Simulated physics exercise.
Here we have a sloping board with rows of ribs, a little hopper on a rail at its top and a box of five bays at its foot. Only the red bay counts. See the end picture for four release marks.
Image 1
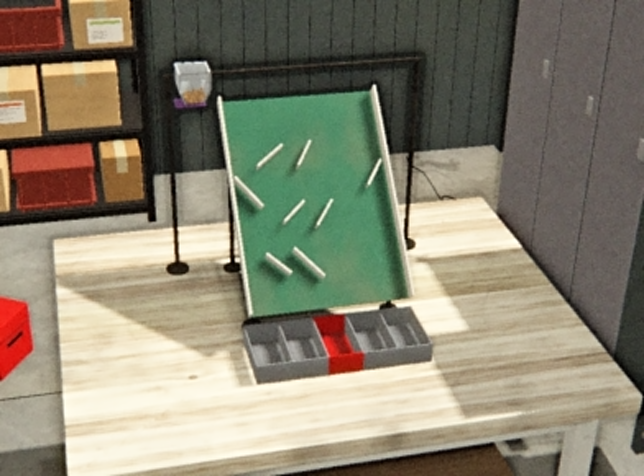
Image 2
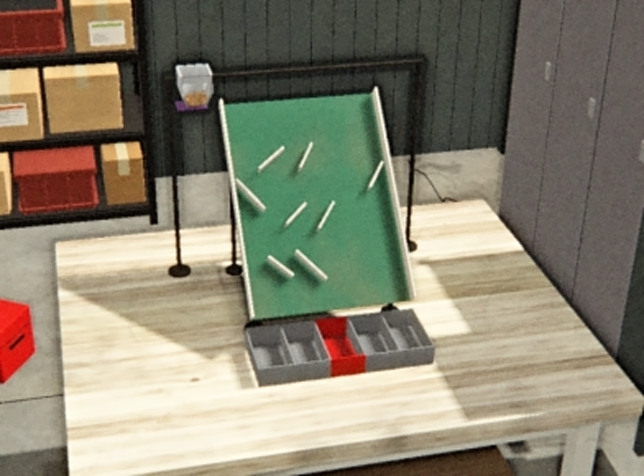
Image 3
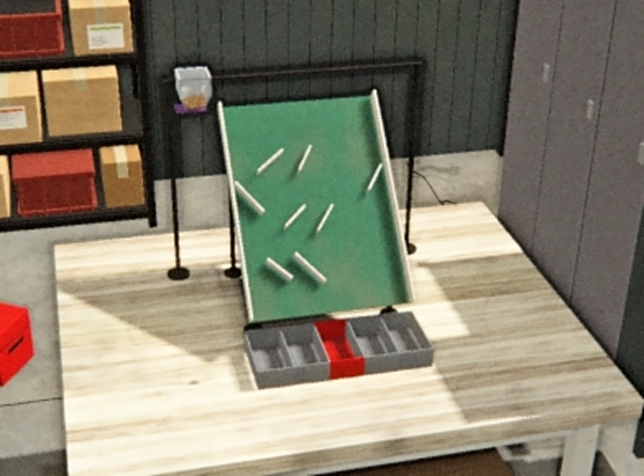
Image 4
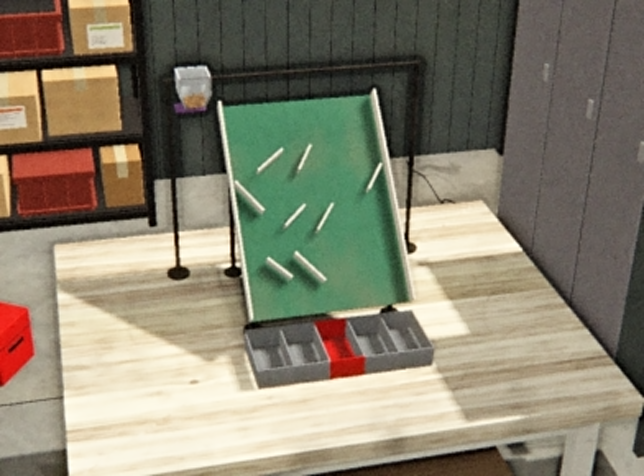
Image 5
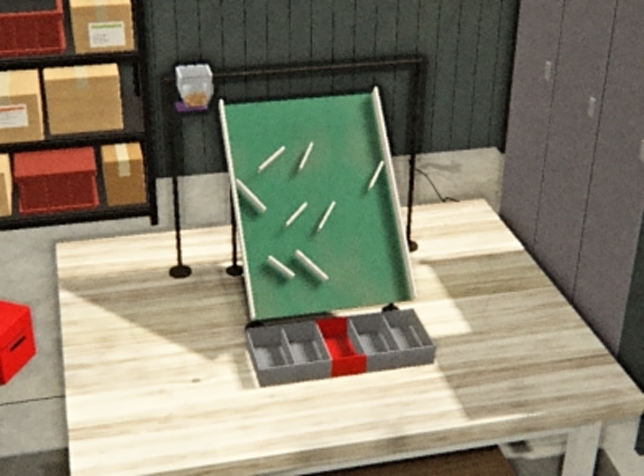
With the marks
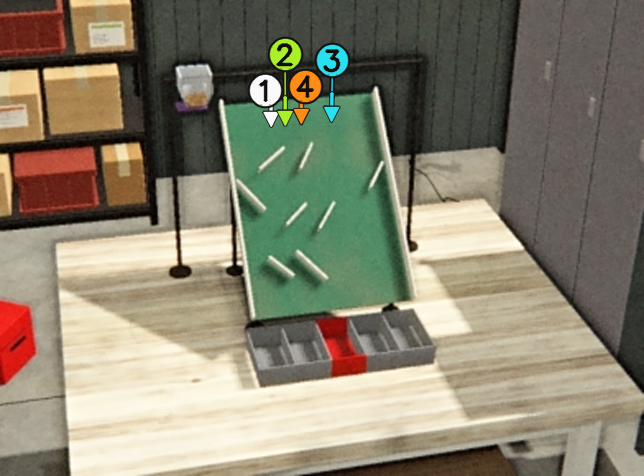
On a pale wooden table in a storage room, a sloping green board with white ribs stood above gray bays and a red one, while the small hopper at upper left stayed put and nothing noticeably moved.
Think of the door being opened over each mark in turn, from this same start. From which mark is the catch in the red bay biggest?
1 is best.
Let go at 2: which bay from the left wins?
It is the third one.
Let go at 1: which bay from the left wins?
It is the third one.
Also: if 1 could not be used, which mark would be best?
That is mark 2.
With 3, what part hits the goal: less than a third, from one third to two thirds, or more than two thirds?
It is less than a third.
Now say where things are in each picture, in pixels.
In the first frame, hopper at (194, 98), round wooden beads, door shut.
In the second frame, ribs (260, 168) to (284, 147), (301, 167) to (312, 143), (237, 179) to (265, 208).
In the third frame, ribs (369, 189) to (381, 164), (286, 226) to (305, 205), (318, 230) to (333, 204).
In the fourth frame, ribs (268, 258) to (292, 277), (296, 252) to (326, 280).
In the fifth frame, red bay at (349, 365), number 3 of 5 from the left.
On the marked copy, mark 1 meets the board at (271, 121); mark 2 meets the board at (285, 120); mark 3 meets the board at (331, 116); mark 4 meets the board at (301, 118).
For mark 1, about half in the red bay, about a quarter in other bays, a stray few held on the board, about a quarter outside the box.
For mark 2, about a third in the red bay, about a quarter in other bays, about a third outside the box.
For mark 3, a small part in the red bay, about half in other bays, about a third outside the box.
For mark 4, about a quarter in the red bay, about half in other bays, about a third outside the box.
